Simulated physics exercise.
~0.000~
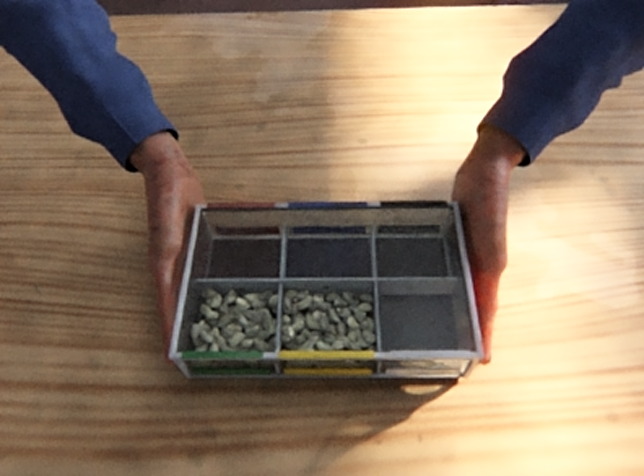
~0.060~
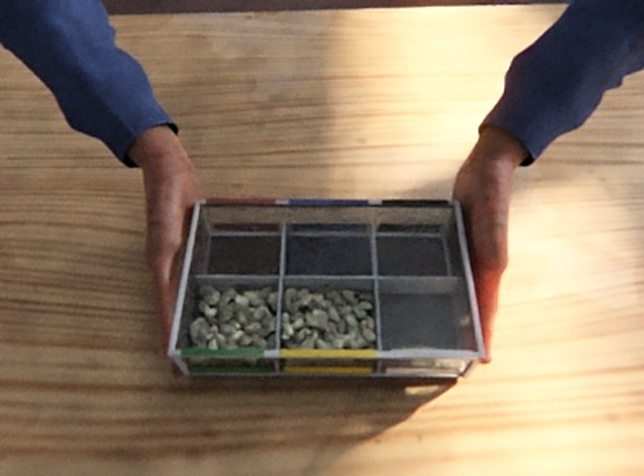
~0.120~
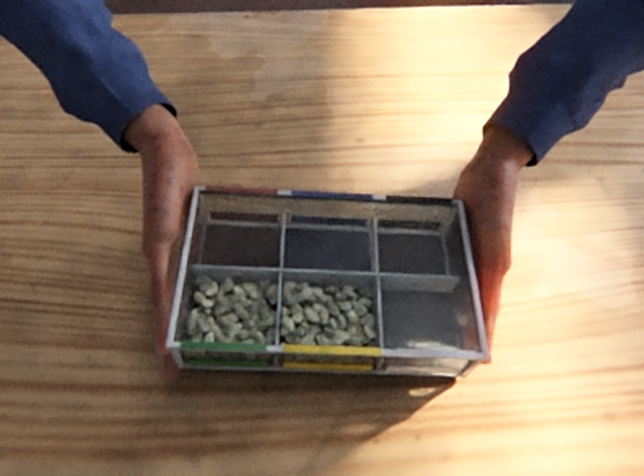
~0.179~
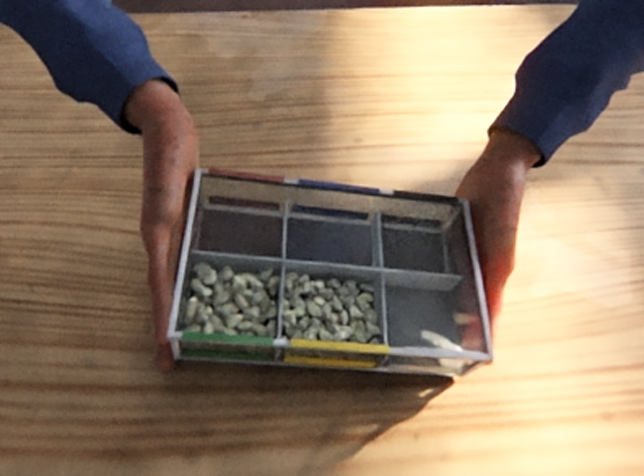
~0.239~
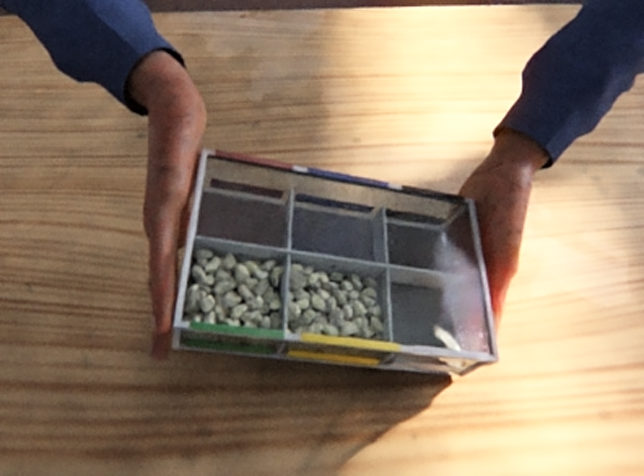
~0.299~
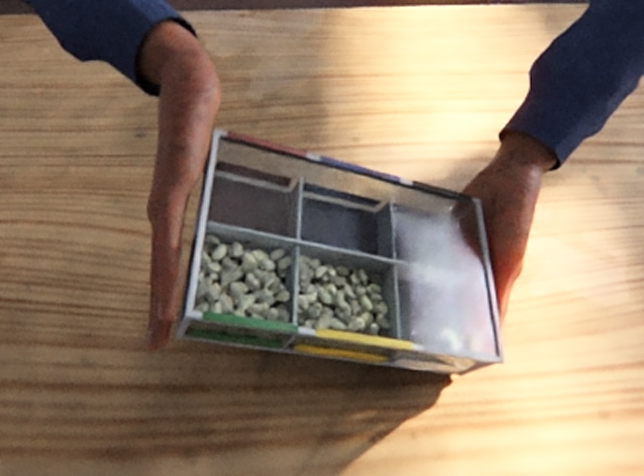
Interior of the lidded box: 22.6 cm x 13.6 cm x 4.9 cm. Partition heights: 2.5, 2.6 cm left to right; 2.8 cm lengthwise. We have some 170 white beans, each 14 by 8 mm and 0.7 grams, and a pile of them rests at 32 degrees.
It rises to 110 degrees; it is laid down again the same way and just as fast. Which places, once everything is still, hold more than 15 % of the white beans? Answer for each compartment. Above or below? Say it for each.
Red: Below, blue: Below, green: Below, yellow: Below, white: Above, black: Below.
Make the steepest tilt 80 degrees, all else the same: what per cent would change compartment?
Near 55 in a hundred, I think.
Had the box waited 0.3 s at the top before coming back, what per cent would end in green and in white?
Result - green: 0 %; white: 85 %.
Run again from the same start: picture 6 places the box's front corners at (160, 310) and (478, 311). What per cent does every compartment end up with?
In per cent, the final split is red 45, blue 45, green 0, yellow 0, white 0, black 15.
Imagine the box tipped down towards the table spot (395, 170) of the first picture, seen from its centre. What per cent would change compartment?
That comes to around 100 per cent.
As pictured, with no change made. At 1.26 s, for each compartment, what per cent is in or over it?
Red 0, blue 0, green 5, yellow 35, white 55, black 0.
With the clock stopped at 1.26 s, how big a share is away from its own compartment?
About 80 per cent.
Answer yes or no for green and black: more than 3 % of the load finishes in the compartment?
Checking green: It falls short; checking black: It clears.
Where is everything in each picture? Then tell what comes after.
Box tilt 0 degrees, front corners at (175, 354) and (477, 353); green 45 %, yellow 55 %, in the first frame.
Box tilt 2 degrees, front corners at (175, 351) and (478, 353), in the second frame.
Box tilt 6 degrees, front corners at (173, 343) and (482, 354), lowest corner right front, in the third frame.
Box tilt 12 degrees, front corners at (174, 333) and (487, 355), lowest corner right front, in the fourth frame.
Box tilt 18 degrees, front corners at (180, 323) and (492, 356), lowest corner right front, in the fifth frame.
Box tilt 24 degrees, front corners at (192, 312) and (498, 358), lowest corner right front; green 45 %, yellow 55 %. Its pace works out near 100 degrees a second, in the sixth frame.
After 1.26 s, tilt 109 degrees; green 5 %, yellow 35 %, white 55 %.
Then, at 1.90 s, tilt 47 degrees; yellow 10 %, white 85 %, black 10 %.
Then, at 2.58 s, tilt 0 degrees; yellow 10 %, white 85 %, black 10 %.
At rest (3.0 s), red 0 %, blue 0 %, green 0 %, yellow 10 %, white 80 %, black 10 %.
